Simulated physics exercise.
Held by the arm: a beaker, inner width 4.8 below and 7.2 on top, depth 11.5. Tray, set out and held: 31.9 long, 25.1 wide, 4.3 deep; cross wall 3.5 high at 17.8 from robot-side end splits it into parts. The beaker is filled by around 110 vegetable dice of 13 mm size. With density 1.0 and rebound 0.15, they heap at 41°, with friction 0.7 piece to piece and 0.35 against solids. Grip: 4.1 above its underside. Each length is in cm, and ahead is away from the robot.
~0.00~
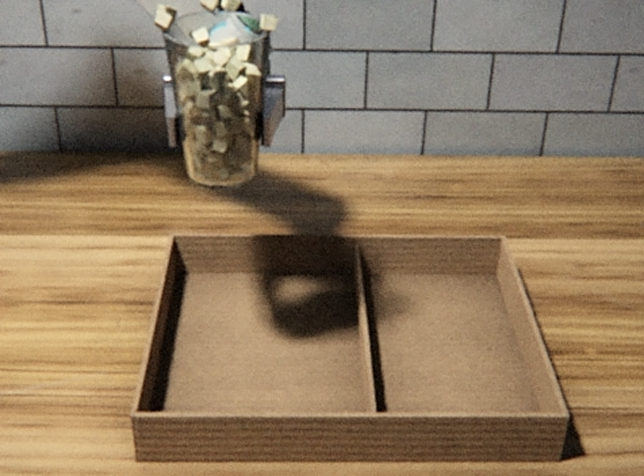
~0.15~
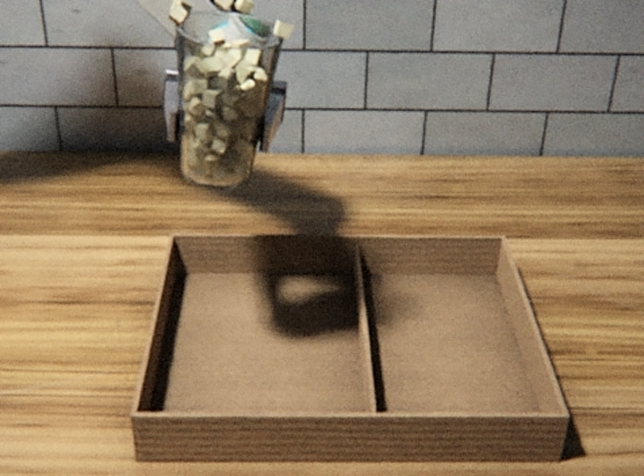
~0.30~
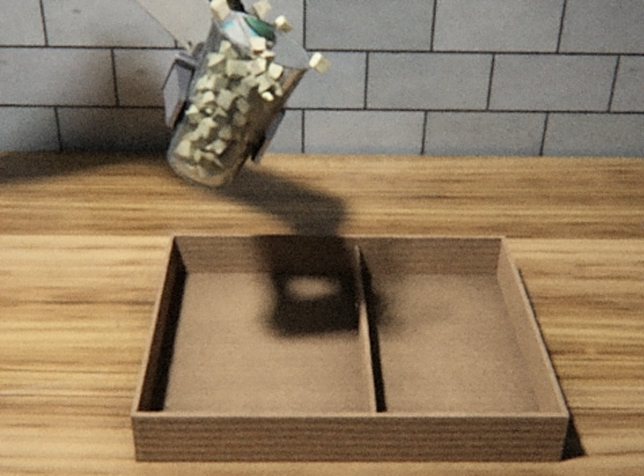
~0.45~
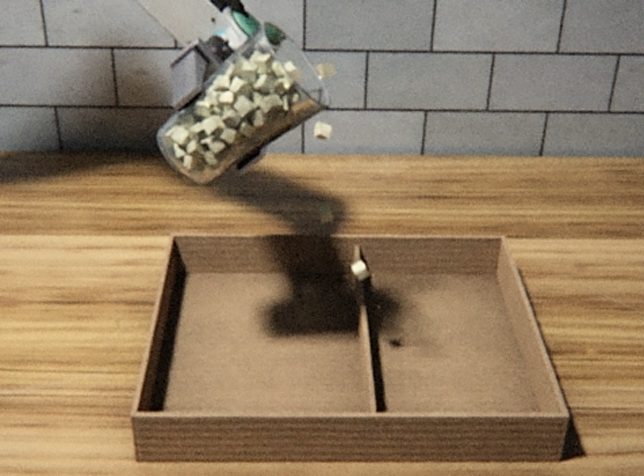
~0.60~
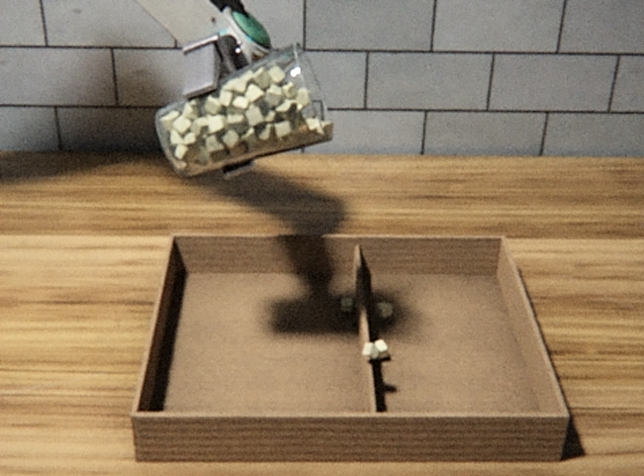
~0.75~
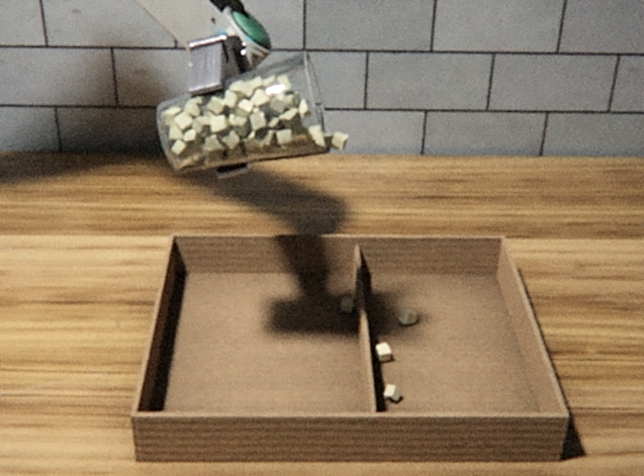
A clear beaker heaped with pale vegetable cubes, held by a robot arm, tilted steadily to the right above a divided wooden tray, and a few cubes dropped in near the divider.
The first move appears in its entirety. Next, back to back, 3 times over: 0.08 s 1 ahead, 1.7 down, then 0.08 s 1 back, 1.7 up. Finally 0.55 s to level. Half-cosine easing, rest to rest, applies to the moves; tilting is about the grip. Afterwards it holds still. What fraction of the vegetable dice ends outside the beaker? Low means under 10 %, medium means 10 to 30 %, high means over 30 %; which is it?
It is low.
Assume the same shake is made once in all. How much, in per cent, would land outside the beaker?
In that case it would be roughly 5 per cent.
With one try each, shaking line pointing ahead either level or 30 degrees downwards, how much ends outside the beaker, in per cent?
You'd get some 30 per cent with the first setting and some 20 per cent with the second.
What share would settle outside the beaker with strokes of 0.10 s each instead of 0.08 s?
In that case it would be near 5 percent.
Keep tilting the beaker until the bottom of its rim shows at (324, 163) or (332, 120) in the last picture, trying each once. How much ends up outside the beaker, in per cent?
15 % and 5 %.
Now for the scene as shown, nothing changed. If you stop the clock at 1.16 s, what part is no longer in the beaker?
Roughly 5 percent is out.
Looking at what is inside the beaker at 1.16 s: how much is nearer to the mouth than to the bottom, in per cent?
That share comes to roughly 55 percent.
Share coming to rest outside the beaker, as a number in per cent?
Roughly 5 per cent.
After 1.16 s, tilted 75° forward, highest piece 23 above the table; 104 in the beaker, 4 in the far-side part, 2 in the robot-side part.
After 1.57 s, tilted 23° forward, highest piece 28 above the table; 104 in the beaker, 4 in the far-side part, 2 in the robot-side part.
After 1.98 s, level, highest piece 29 above the table; 104 in the beaker, 4 in the far-side part, 2 in the robot-side part.
After 3.03 s, level, highest piece 29 above the table; 104 in the beaker, 4 in the far-side part, 2 in the robot-side part.
In the end, 104 in the beaker, 4 in the far-side part, 2 in the robot-side part. That is 5 % outside the beaker.
